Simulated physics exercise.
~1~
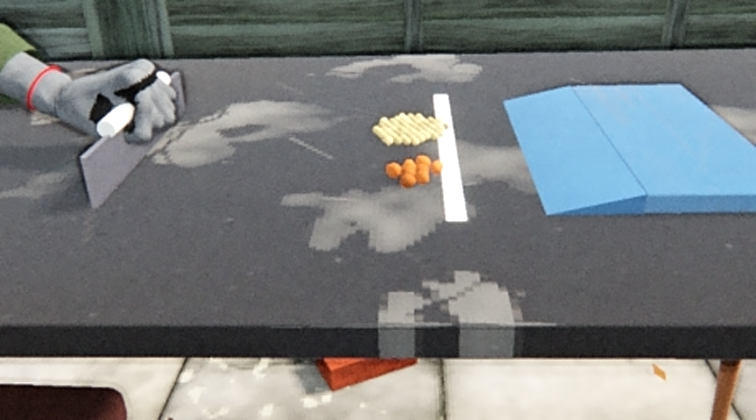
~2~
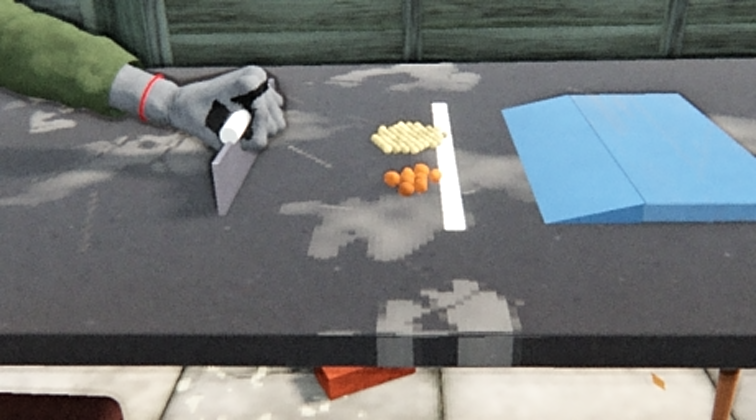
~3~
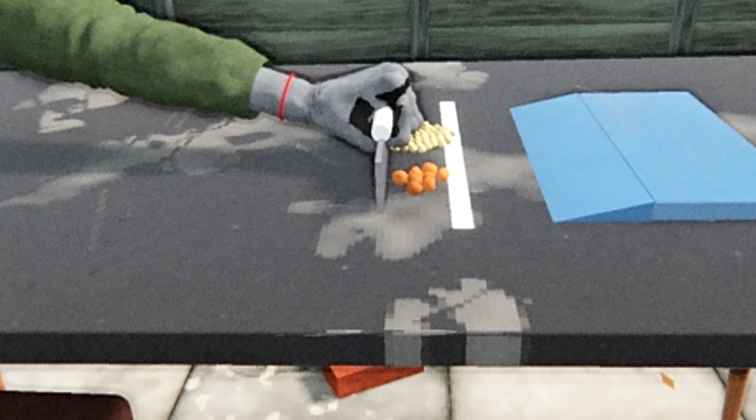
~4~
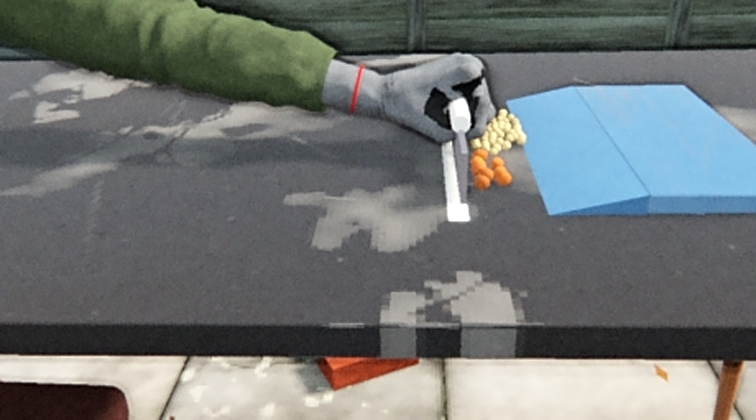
A gray-gloved hand in a green sleeve, with a red band at the wrist, moves a flat scraper rightward across a dark, pale-smudged tabletop, seen from above and in front with a slight sway. Ahead lie a pale yellow handful at the far side and a smaller orange handful nearer, beside a strip of white tape, with a blue ramp to the right. The scraper crosses the open surface and reaches both handfuls. It pushes them rightward over the tape. It ends at the white line, with both handfuls on the table, short of the ramp.
